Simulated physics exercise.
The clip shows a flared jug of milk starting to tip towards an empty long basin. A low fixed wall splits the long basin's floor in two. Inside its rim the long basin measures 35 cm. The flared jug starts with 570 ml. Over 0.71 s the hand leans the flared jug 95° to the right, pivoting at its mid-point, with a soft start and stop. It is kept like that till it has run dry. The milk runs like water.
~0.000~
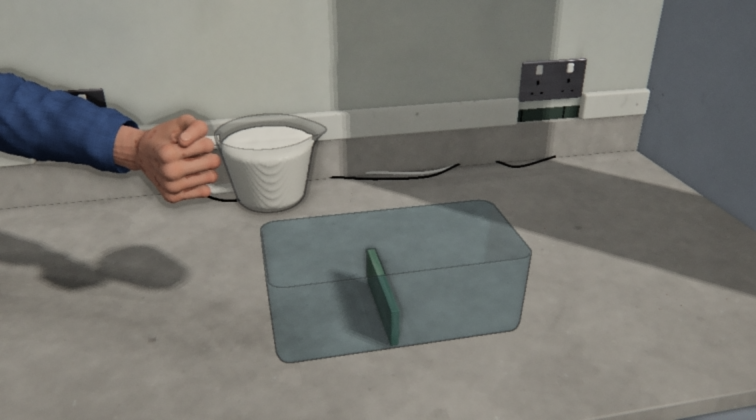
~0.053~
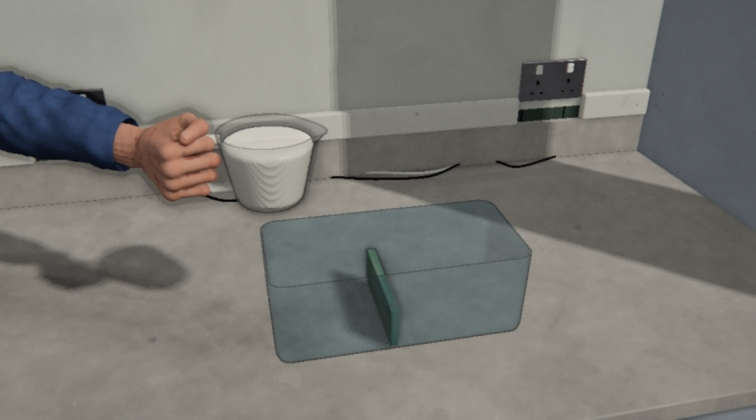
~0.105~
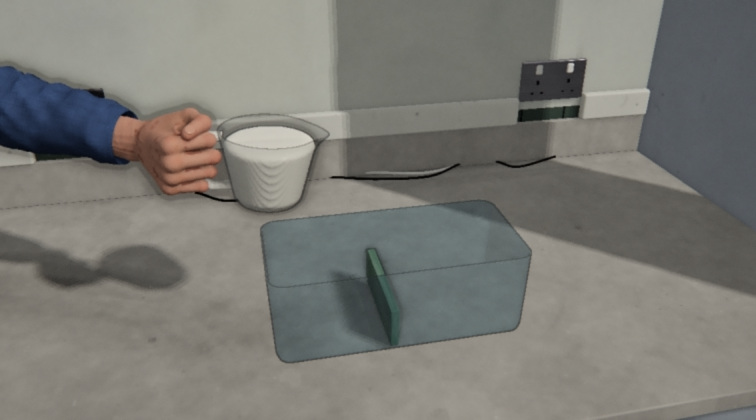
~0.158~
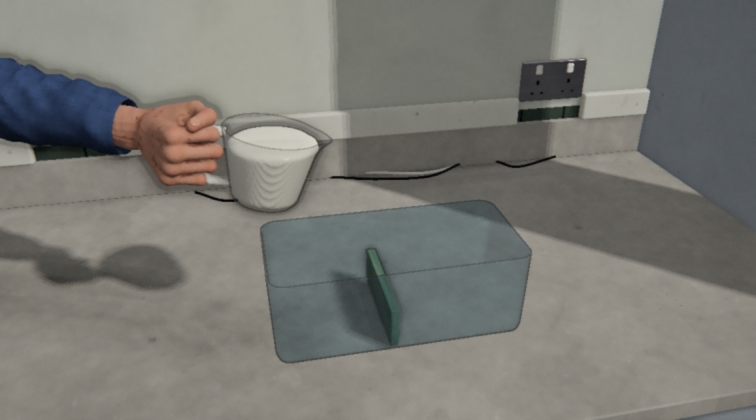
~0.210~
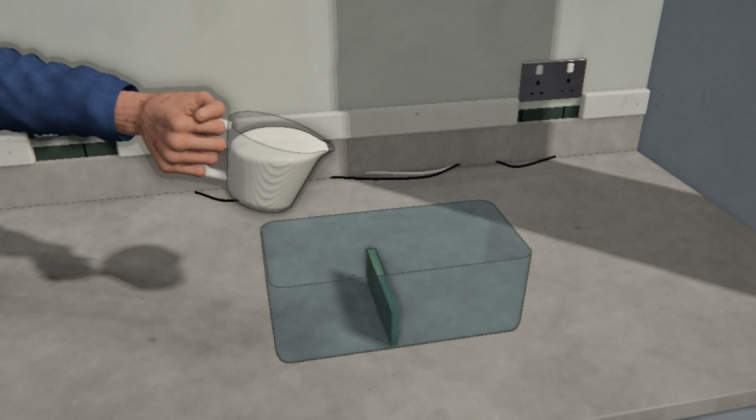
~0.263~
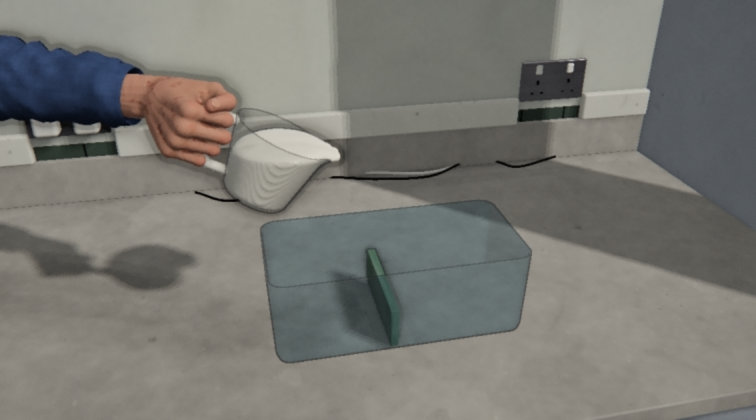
A hand in a blue sleeve held a clear jug of milk above a countertop and slowly leaned it to the right, bringing the milk up to the lip, near an empty see-through basin with a green divider.
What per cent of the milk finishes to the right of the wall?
About 18 per cent.
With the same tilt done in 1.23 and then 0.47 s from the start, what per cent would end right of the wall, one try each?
First 30, then 10 per cent.
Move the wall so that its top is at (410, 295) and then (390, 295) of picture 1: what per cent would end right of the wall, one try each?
First 15, then 20 per cent.
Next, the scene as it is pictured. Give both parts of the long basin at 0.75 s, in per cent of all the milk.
Near 68 on the left, 16 on the right.
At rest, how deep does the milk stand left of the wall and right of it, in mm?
Left about 18 mm, right about 4 mm.
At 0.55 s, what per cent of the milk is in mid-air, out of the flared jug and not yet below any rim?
Some 28 per cent.
By 0.55 s the tilt is 83° and 44 per cent is still to pour, 18 is left of the wall and 11 right of it.
By 0.75 s the tilt is 95° and 8 per cent is still to pour, 68 is left of the wall and 16 right of it.
By 0.97 s the tilt is 95° and 1 per cent is still to pour, 80 is left of the wall and 17 right of it.
By 1.21 s the tilt is 95° and 0 per cent is still to pour, 81 is left of the wall and 18 right of it.
At rest 81 per cent lies left of the wall, 18 right of it and 1 outside.
